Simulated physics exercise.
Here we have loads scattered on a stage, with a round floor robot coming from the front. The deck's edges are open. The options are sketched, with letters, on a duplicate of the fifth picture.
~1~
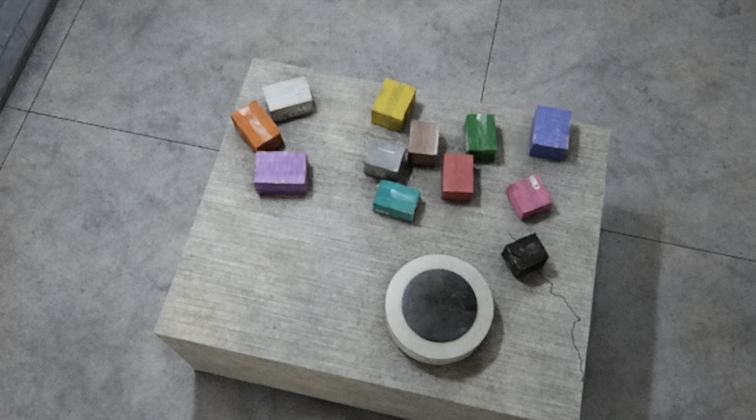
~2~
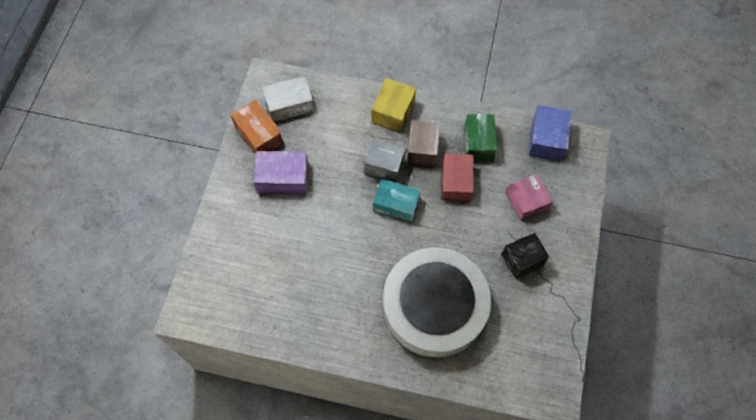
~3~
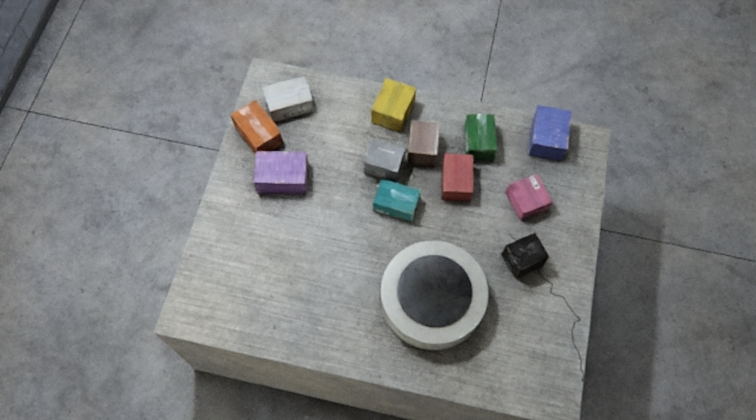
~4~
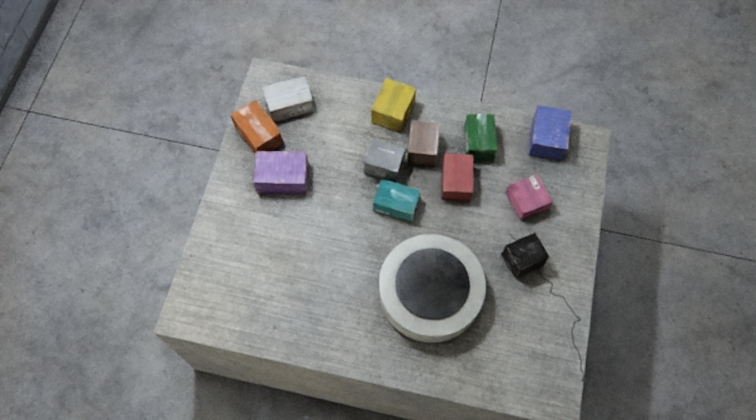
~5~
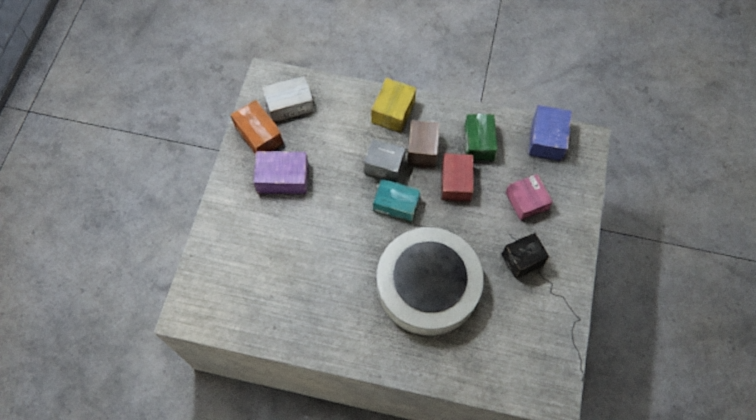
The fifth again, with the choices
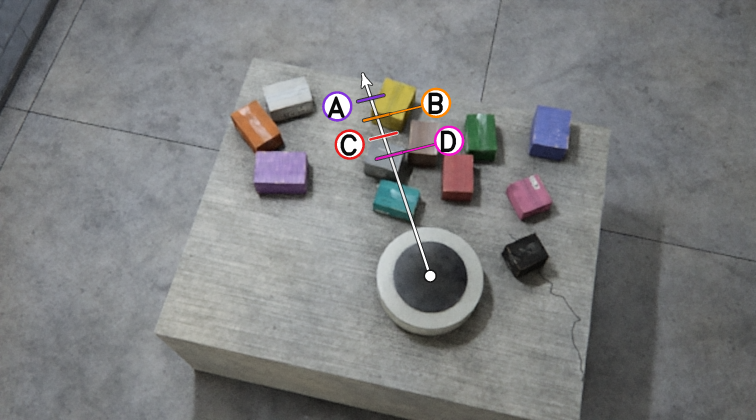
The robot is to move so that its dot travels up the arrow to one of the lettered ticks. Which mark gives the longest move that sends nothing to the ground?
The farthest safe stop is C.
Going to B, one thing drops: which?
It is the yellow box.
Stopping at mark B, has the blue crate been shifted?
By then, no.
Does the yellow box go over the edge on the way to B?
Yes.
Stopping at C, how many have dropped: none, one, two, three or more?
The count is none.
On the marked copy, A at (371, 98); B at (377, 117); C at (384, 136); D at (390, 155); the arrow from (430, 276) to (363, 74); the white dot at (430, 276).
With C. Early on, robot (411, 228); grey box (376, 147); turquoise box (391, 174).
Further on, robot (395, 178); yellow box (393, 101); green parcel (486, 134).
At the end, robot (383, 143); yellow box (393, 81); grey box (327, 86); nothing has fallen.
As for the rest, A drops the yellow box and grey box; B drops the yellow box; D is safe but short.
